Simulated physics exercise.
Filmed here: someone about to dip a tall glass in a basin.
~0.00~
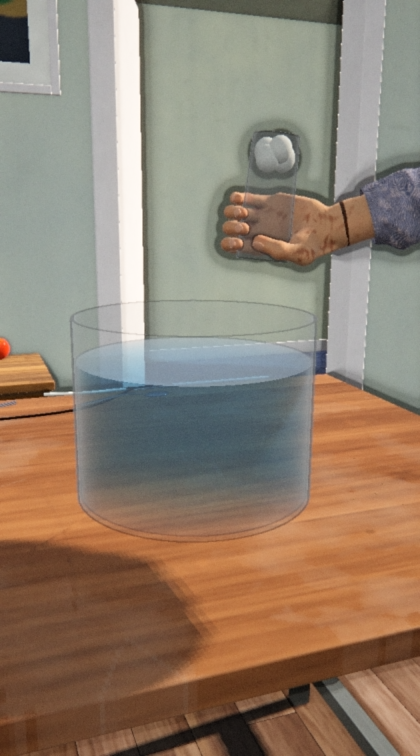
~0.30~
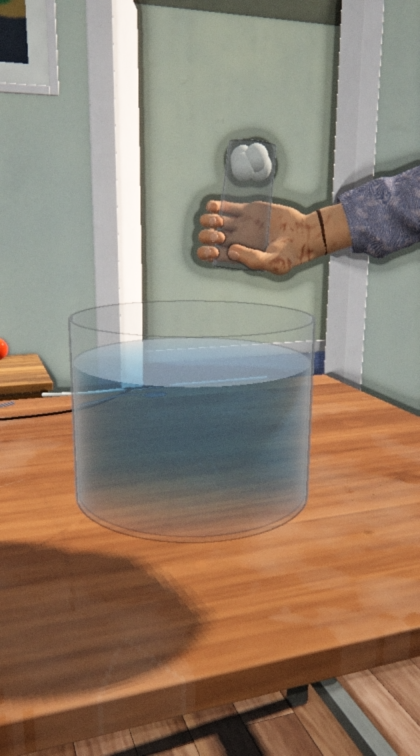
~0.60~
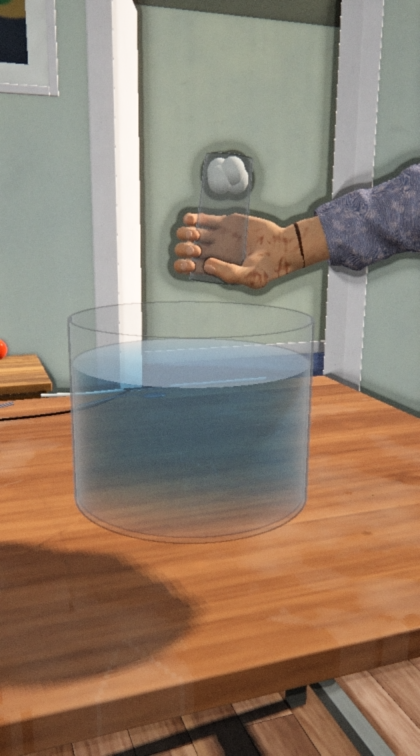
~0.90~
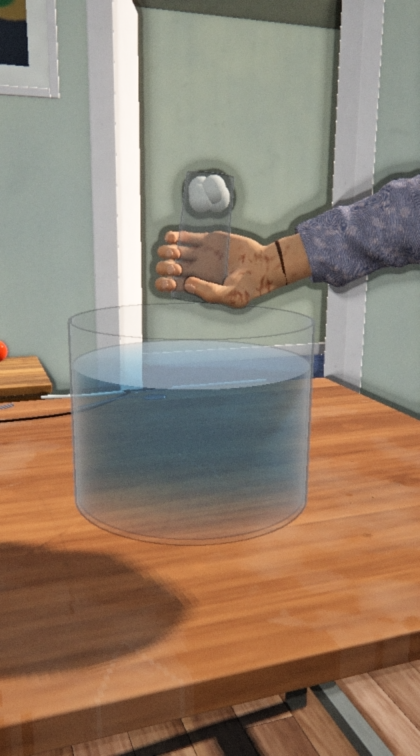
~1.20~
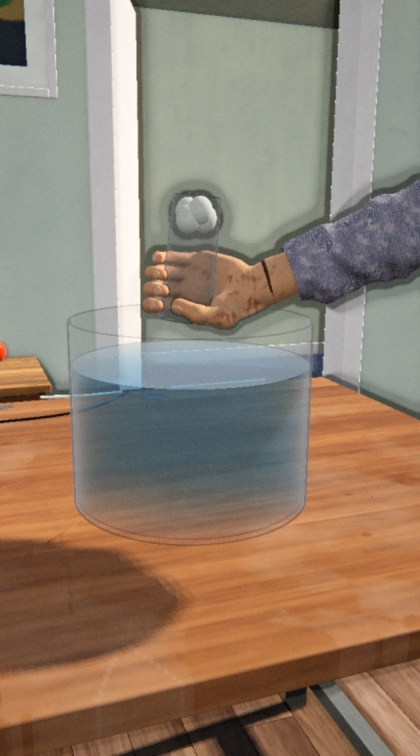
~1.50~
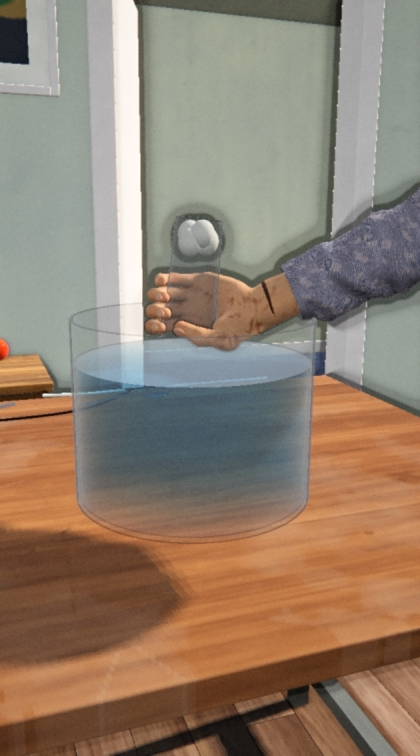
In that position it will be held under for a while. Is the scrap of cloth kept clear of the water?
I expect it will not get a drop down there.
By 2.0 s, the tall glass enters the water.
By 2.6 s, air is trapped inside and holds the level down.
By 4.0 s, the tall glass is under, still full of air, and the scrap of cloth is dry.
